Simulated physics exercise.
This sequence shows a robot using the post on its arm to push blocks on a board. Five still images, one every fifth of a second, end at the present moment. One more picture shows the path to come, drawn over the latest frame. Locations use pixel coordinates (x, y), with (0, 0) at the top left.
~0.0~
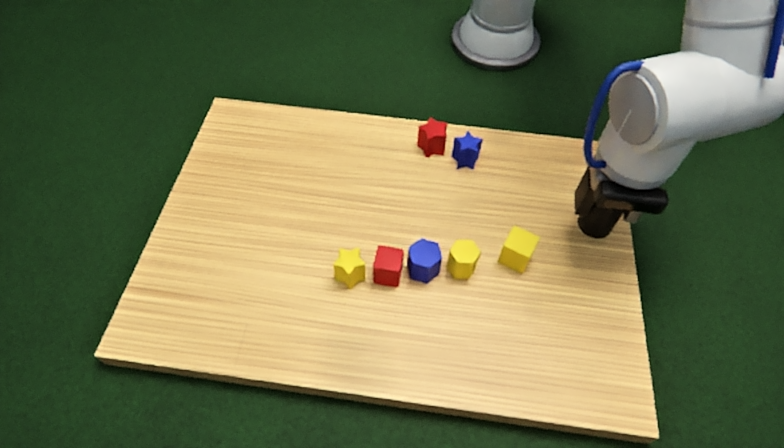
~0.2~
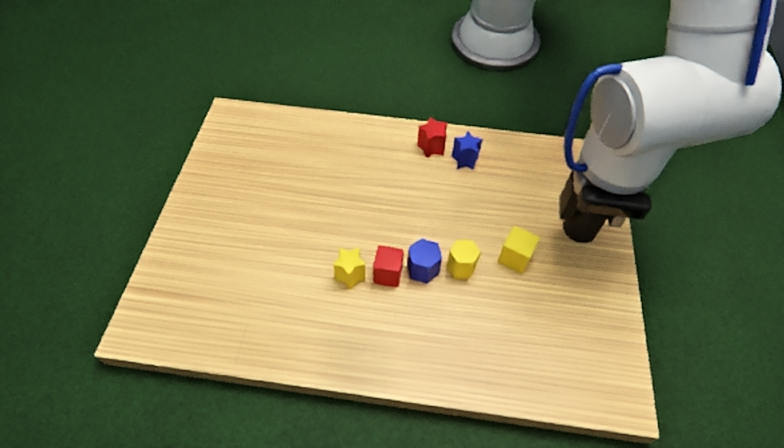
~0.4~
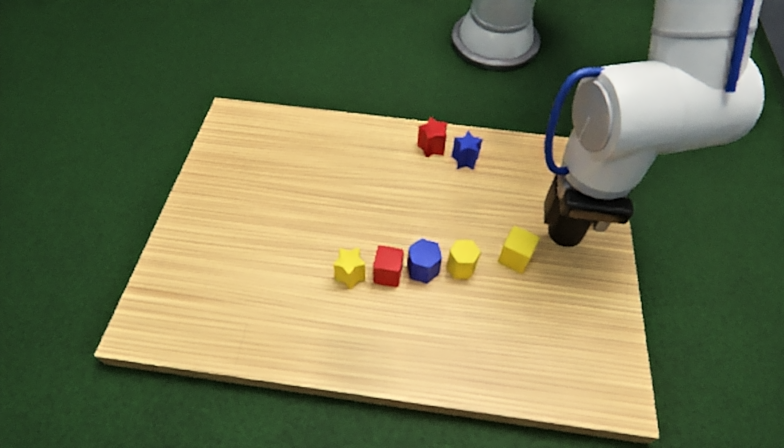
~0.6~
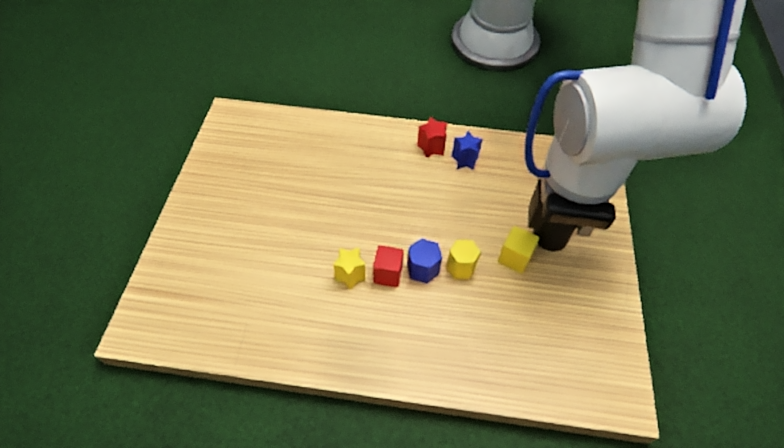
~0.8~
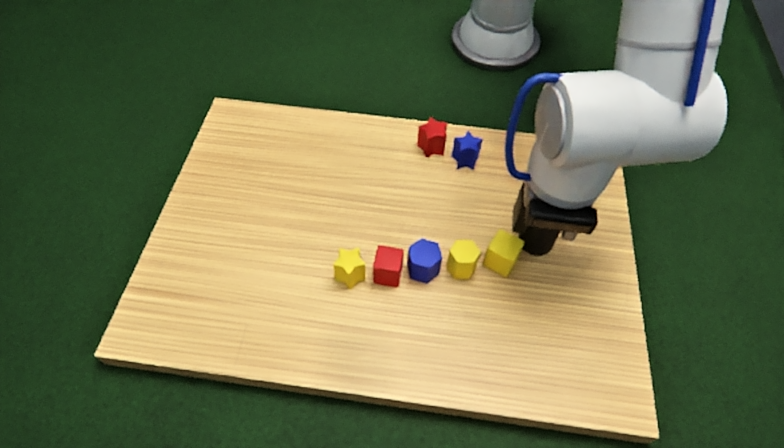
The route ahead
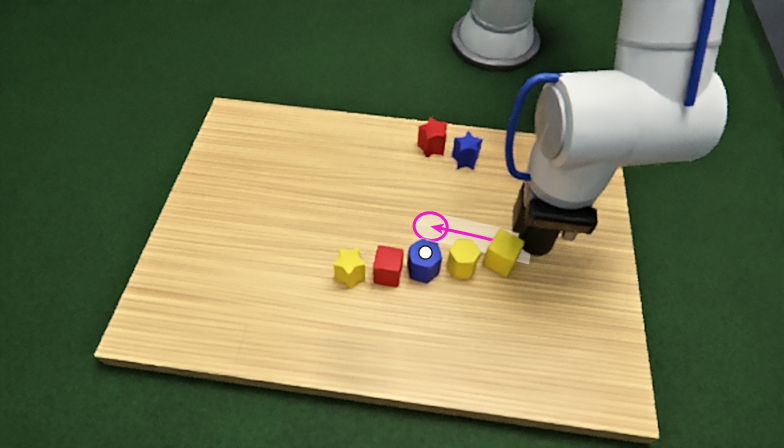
A white robot arm with a blue cable and a dark tip reaches over the right side of a pale wooden board on a green surface, seen from above at an angle. A yellow star, red cube, blue hexagonal block, yellow hexagonal block and yellow cube line the middle, with red and blue pieces behind. The arm moves left and nudges the yellow cube slightly left, while the camera stays still.
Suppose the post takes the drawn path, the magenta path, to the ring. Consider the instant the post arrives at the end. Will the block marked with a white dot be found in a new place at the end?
No, that is not how it ends up.
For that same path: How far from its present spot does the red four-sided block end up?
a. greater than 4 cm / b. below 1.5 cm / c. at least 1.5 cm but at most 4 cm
Answer: B.
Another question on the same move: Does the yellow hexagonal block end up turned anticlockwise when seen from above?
My answer is no.
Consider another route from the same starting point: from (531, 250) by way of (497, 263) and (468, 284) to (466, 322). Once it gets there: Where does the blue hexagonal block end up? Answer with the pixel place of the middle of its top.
Its top centre is at about (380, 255).
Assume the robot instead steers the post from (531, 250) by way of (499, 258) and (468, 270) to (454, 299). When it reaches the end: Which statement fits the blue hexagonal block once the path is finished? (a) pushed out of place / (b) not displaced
Choice a: Pushed out of place.
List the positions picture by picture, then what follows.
Tip of the post (594, 225), middles of tops, red four-sided block (389, 258), blue hexagonal block (425, 253), yellow hexagonal block (465, 251), yellow four-sided block (522, 241), in the first frame.
Post (580, 229), nothing pushed, in the second frame.
Post (565, 233), nothing pushed, in the third frame.
Post (550, 237), nothing pushed, in the fourth frame.
Post (535, 241), red four-sided block (389, 258), blue hexagonal block (425, 253), yellow hexagonal block (465, 251), yellow four-sided block (507, 245), in the fifth frame.
The line goes from (531, 250) to (431, 226); the dot is on the blue hexagonal block.
The first path, step by step. One third of the way, post (500, 232); yellow hexagonal block (456, 257), turned 30° clockwise; yellow four-sided block (483, 248), turned 50° anticlockwise.
Two thirds of the way, post (465, 224); yellow hexagonal block (454, 265), turned 40° clockwise; yellow four-sided block (475, 244), turned 105° anticlockwise.
At the end, post (432, 217); red four-sided block unmoved; blue hexagonal block unmoved; yellow hexagonal block (454, 265), turned 40° clockwise; yellow four-sided block (475, 244), turned 105° anticlockwise.
